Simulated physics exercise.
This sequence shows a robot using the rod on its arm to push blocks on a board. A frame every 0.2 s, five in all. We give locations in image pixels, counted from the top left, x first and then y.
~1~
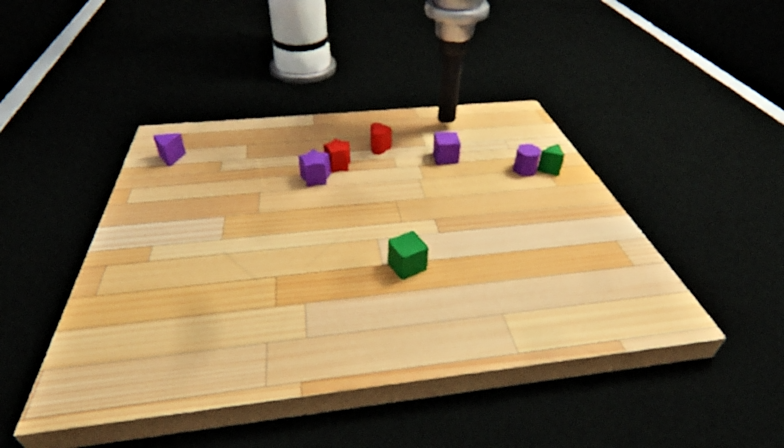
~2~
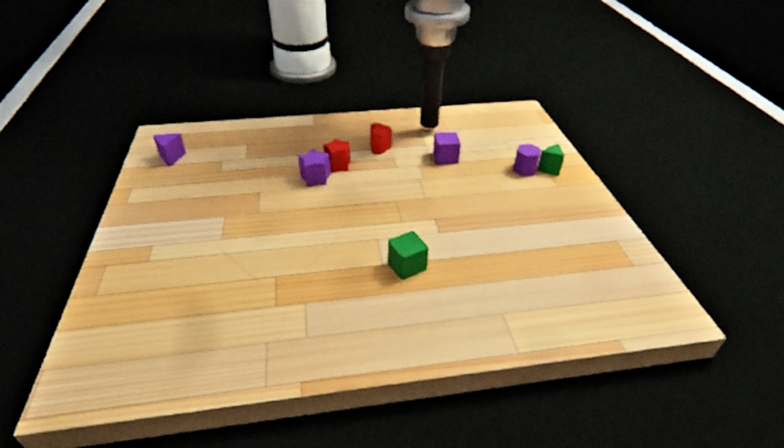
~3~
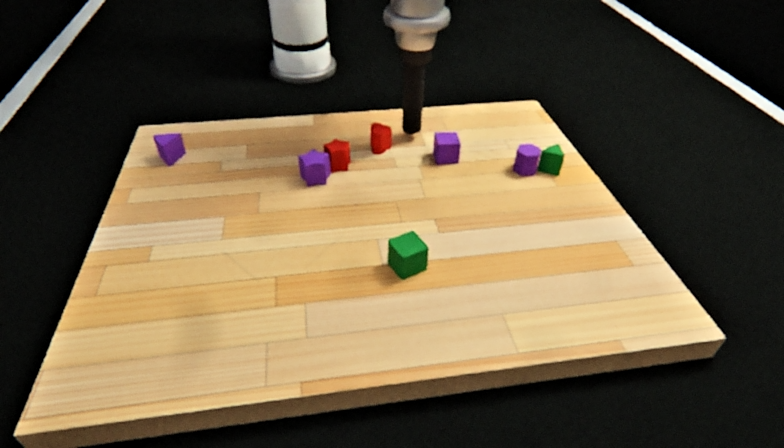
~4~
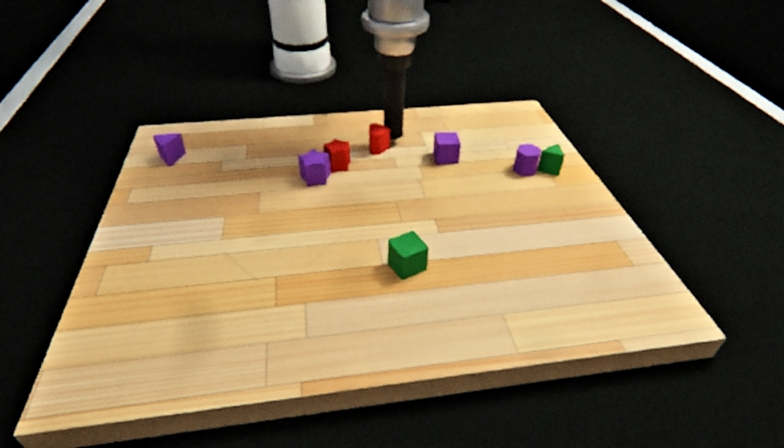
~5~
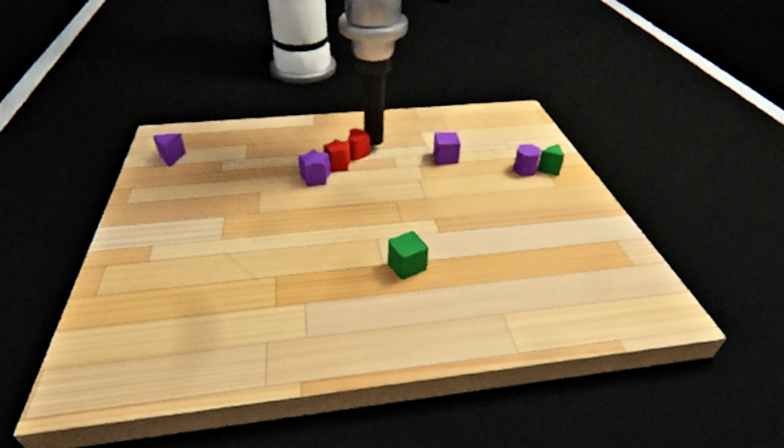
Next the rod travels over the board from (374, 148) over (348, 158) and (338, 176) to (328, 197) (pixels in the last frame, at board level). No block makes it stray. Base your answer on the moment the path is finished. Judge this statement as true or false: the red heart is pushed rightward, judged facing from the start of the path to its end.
The claim holds.
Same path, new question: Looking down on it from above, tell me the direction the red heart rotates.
From above, clockwise.
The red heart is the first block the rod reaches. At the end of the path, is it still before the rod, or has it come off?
I believe the red heart loses its place ahead of the rod and slips off.
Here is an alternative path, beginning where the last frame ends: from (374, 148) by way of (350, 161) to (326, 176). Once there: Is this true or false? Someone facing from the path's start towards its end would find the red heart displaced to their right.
It is true.
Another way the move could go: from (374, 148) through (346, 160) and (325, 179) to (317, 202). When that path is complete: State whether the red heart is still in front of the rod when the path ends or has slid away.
Expect to find it next to or behind the rod.
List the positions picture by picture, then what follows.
The first picture shows rod's lower end at (446, 119); purple star-shaped block at (314, 157); red star-shaped block at (337, 145); red heart at (380, 128).
The second picture shows rod at (429, 124); blocks still.
The third picture shows rod at (412, 130); blocks still.
The fourth picture shows rod at (393, 135); red heart at (378, 129).
The fifth picture shows rod at (374, 141); purple star-shaped block at (314, 157); red star-shaped block at (337, 145); red heart at (357, 134).
What follows on the original path. One third of the way, rod at (348, 151); purple star-shaped block at (307, 165); red star-shaped block at (321, 153), turned 25° anticlockwise; red heart at (328, 141), turned 25° clockwise.
Two thirds of the way, rod at (338, 169); purple star-shaped block at (300, 169), turned 15° clockwise; red star-shaped block at (316, 157); red heart at (322, 142), turned 40° clockwise.
At the end, rod at (327, 189); purple star-shaped block at (295, 170); red star-shaped block at (313, 159), turned 20° clockwise; red heart at (322, 142), turned 40° clockwise.
